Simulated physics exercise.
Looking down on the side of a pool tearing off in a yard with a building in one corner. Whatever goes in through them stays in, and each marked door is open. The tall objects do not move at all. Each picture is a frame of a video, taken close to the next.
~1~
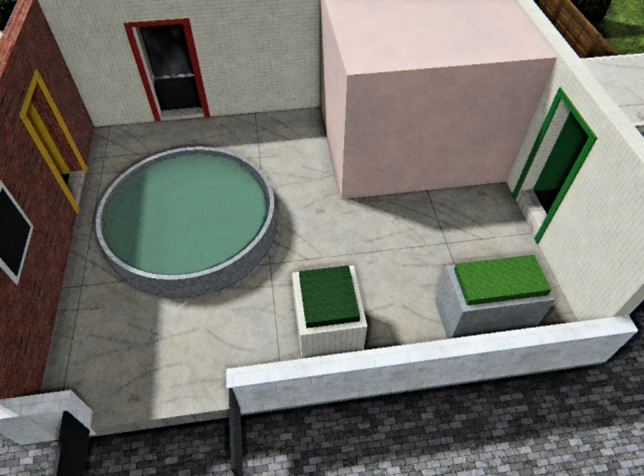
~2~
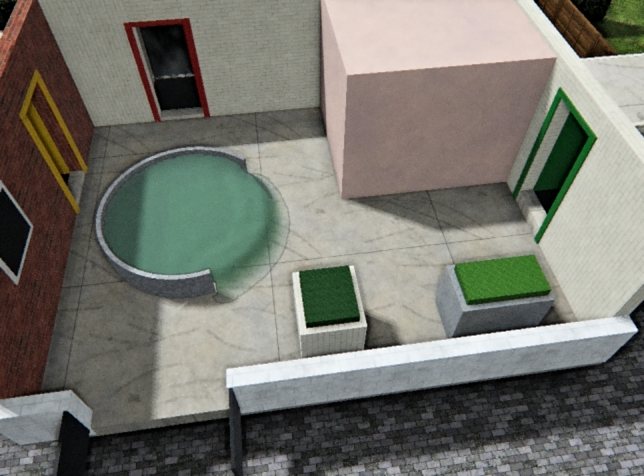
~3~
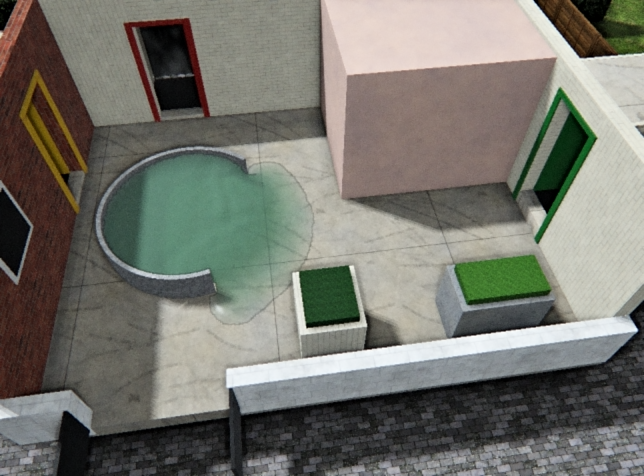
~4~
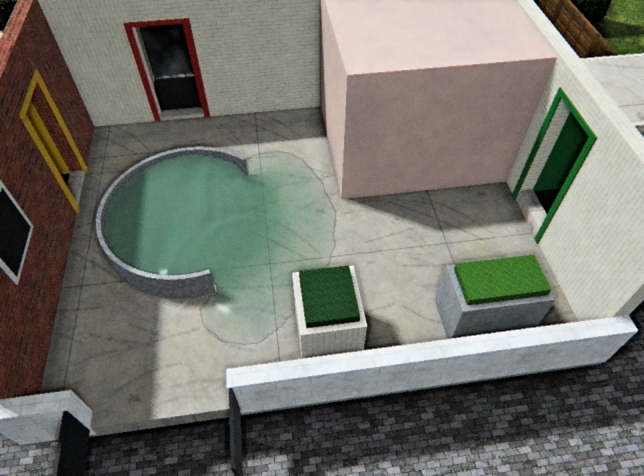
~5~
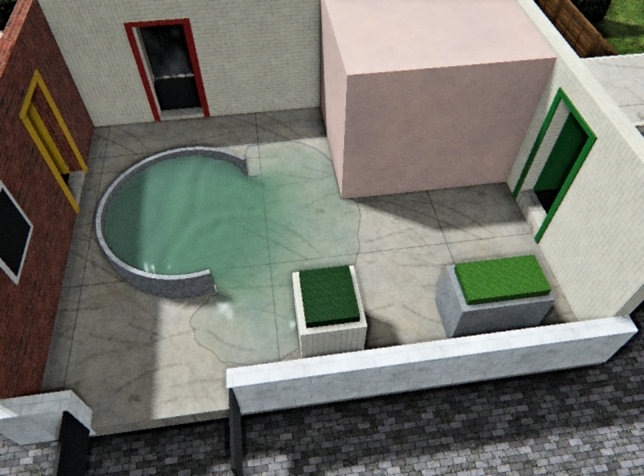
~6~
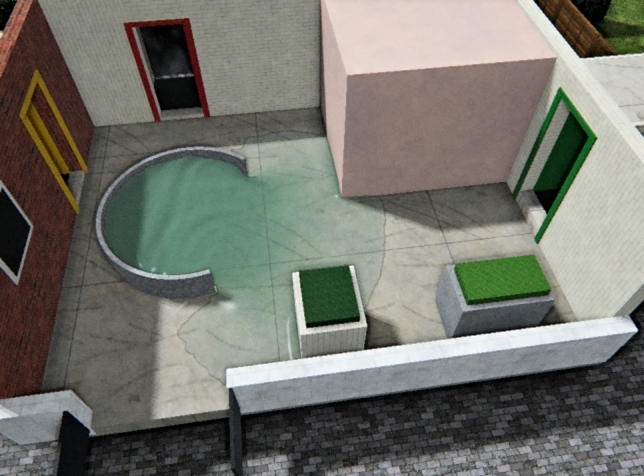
Round pool's right side vanishing in a walled yard, green water pouring through the gap and spreading across the paving toward planters.
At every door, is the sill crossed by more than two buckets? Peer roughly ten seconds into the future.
The red door: No; the green door: No; the yellow door: No.
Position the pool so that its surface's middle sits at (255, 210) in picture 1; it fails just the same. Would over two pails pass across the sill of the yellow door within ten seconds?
Checking the yellow door, it comes in lower.
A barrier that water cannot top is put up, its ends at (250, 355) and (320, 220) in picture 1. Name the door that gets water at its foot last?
Answer: The yellow one.
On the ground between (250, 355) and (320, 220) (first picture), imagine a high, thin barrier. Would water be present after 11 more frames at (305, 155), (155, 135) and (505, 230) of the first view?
The first is inundated, the second still bare and the third still bare.
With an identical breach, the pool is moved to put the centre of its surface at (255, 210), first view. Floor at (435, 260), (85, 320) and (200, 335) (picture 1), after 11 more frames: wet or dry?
The three spots read swamped, left dry, swamped.
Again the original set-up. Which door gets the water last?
Answer: The one in yellow.
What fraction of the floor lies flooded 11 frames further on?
Some 55 per cent.
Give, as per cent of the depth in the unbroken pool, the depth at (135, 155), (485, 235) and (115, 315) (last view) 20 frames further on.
My figures are about 2, 20 and 2 percent.
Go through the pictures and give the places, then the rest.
Still water in the round pool at (188, 209), in the first frame.
The front is at (220, 299), out from the gap at (270, 229), in the second frame.
The front is at (270, 165), out from the gap at (271, 230), in the third frame.
The front is at (281, 156), out from the gap at (271, 231), in the fourth frame.
Water pours out at (271, 231) and has run to (255, 359), in the fifth frame.
The front is at a hidden place, out from the gap at (271, 231), in the sixth frame.
A moment on, water covers 40 % of the floor; the red door not reached, the green door not reached, the yellow door not reached.
Next, water covers 55 % of the floor; the red door not reached, the green door wet at the sill, nothing in, the yellow door not reached.
Then, water covers 80 % of the floor; the red door wet at the sill, nothing in, the green door wet at the sill, nothing in, the yellow door not reached.
Later, water covers 95 % of the floor; the red door wet at the sill, nothing in, the green door under two buckets in, the yellow door wet at the sill, nothing in.
In the end, water covers 100 % of the floor; the red door wet at the sill, nothing in, the green door under two buckets in, the yellow door wet at the sill, nothing in.
